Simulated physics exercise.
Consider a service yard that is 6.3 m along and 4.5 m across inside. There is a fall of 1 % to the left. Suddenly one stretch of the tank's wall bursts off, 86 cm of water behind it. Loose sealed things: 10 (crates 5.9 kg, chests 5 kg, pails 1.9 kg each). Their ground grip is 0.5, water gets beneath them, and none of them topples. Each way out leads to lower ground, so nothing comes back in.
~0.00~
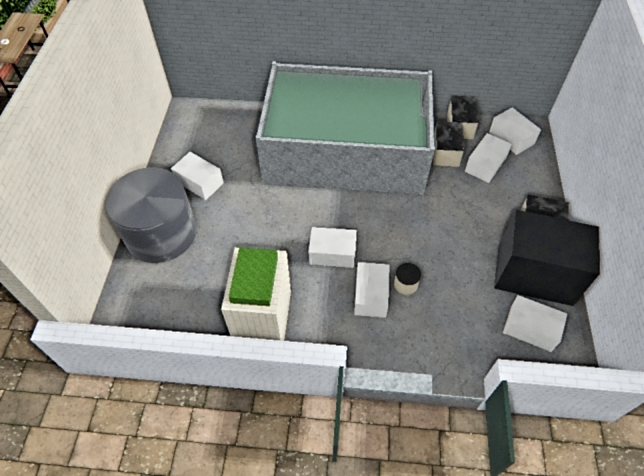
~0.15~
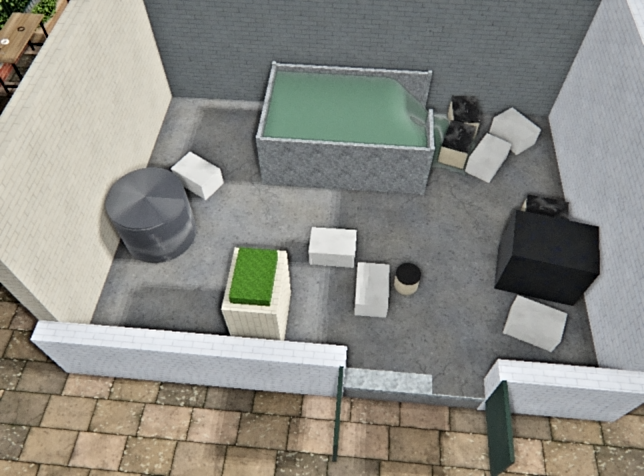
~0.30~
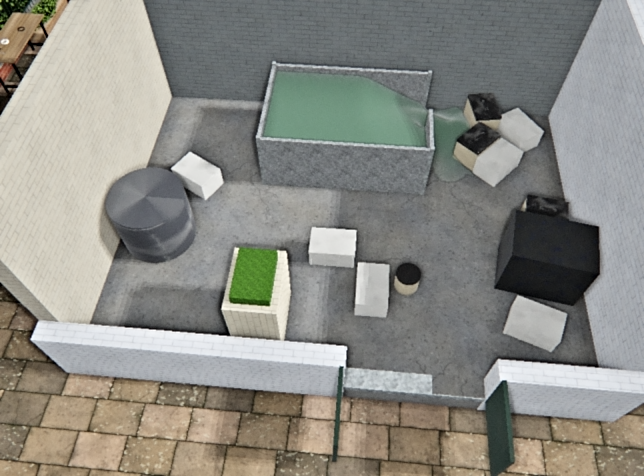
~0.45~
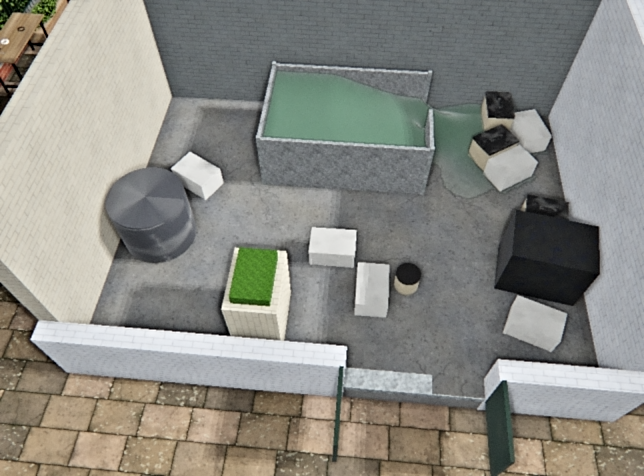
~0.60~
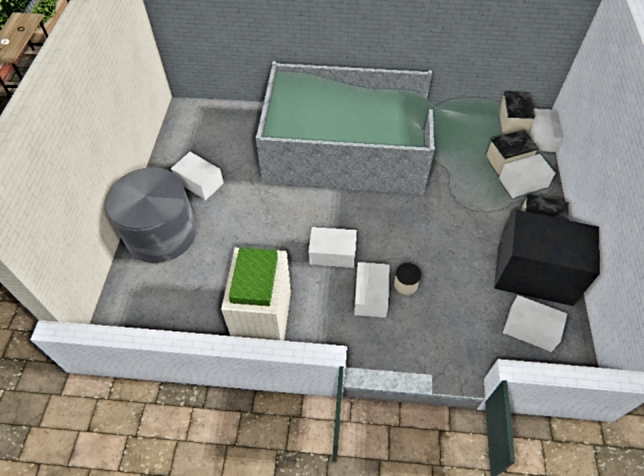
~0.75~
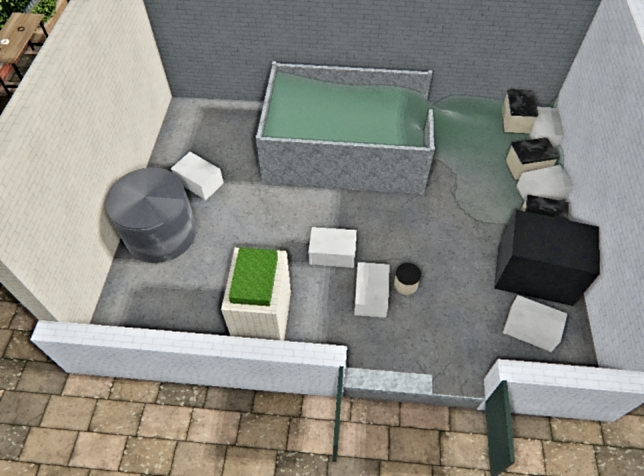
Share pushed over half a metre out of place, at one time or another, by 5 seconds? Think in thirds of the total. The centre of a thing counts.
My answer: Two thirds or more of the total.
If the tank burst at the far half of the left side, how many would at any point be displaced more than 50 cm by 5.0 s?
4.
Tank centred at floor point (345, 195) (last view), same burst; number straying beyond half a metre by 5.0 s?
Count: 7.
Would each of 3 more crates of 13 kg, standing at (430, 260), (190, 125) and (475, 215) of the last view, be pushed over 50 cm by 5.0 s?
Check, in order - exceeded, not exceeded, exceeded.
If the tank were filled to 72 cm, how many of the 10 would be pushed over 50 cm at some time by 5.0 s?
That would give 8.
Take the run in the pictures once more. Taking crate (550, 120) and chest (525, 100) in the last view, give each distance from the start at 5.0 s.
In that order: 60 cm, 80 cm.
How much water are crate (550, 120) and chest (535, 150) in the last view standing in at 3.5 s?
Around 25 cm and 26 cm.
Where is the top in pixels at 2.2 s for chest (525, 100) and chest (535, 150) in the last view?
They end up about (533, 137) and (560, 166) in the last view.
After 1.1 s 3 of 10 are over 50 cm from their spots; 3 afloat.
After 2.2 s 4 of 10 are over 50 cm from their spots; 5 afloat.
After 3.5 s 7 of 10 are over 50 cm from their spots; 7 afloat.
After 5.0 s 9 of 10 are over 50 cm from their spots, and 9 have been at some point; 8 afloat.
